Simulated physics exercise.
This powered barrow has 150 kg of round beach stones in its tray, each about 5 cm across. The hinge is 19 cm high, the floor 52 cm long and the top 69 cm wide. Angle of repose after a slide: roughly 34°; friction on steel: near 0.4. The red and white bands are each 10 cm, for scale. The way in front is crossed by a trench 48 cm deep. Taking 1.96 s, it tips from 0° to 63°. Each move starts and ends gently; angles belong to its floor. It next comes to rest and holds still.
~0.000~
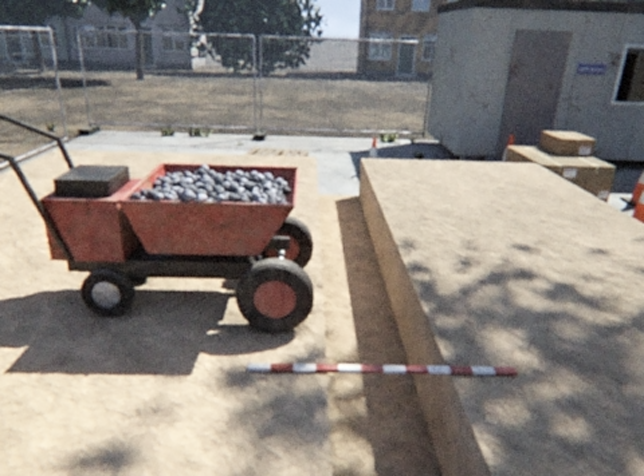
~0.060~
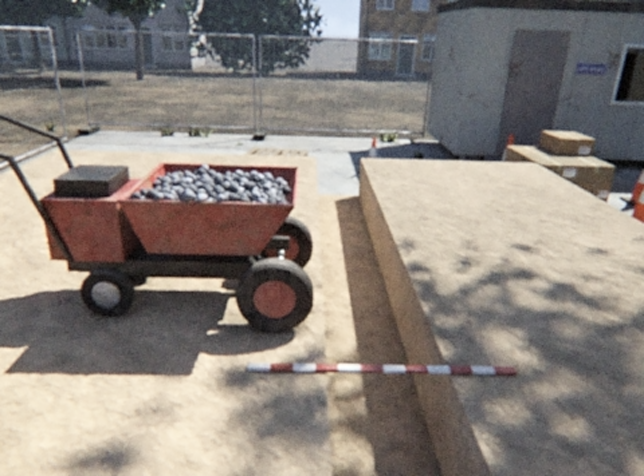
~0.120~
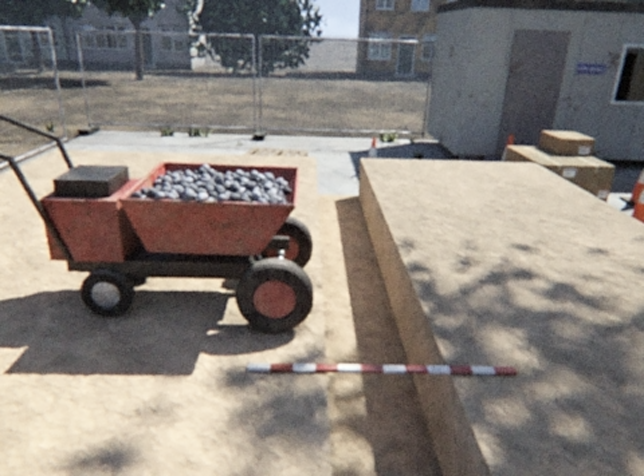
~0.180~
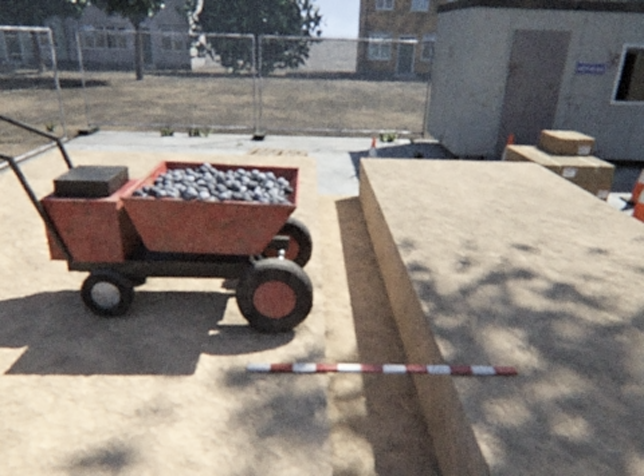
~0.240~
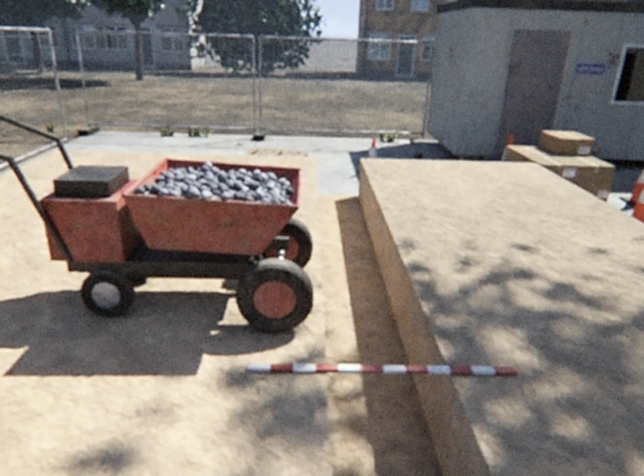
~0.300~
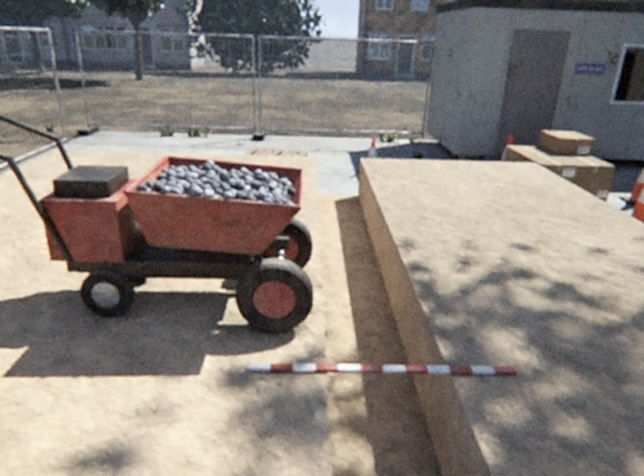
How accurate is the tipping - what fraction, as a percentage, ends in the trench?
Close to 83 in every hundred.
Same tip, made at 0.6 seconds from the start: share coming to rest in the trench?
About 55 percent, I'd say.
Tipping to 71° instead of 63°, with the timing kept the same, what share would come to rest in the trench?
About 90%.
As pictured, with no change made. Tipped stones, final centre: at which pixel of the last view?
At about pixel (381, 364) in the last view.
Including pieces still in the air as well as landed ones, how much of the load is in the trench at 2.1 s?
Roughly 40% by that time.
After 1.5 s the floor is at 53°; 98 % in the tray, 2 % in the trench; the foremost stones are at (375, 248).
After 2.1 s the floor is at 63°; 59 % in the tray, 39 % in the trench, 2 % past the trench; the foremost stones are at (447, 298).
After 2.4 s the floor is at 63°; 38 % in the tray, 58 % in the trench, 4 % past the trench; the foremost stones are at (487, 294).
After 4.4 s the floor is at 63°; 13 % in the tray, 83 % in the trench, 5 % past the trench; the foremost stones are at (496, 291).
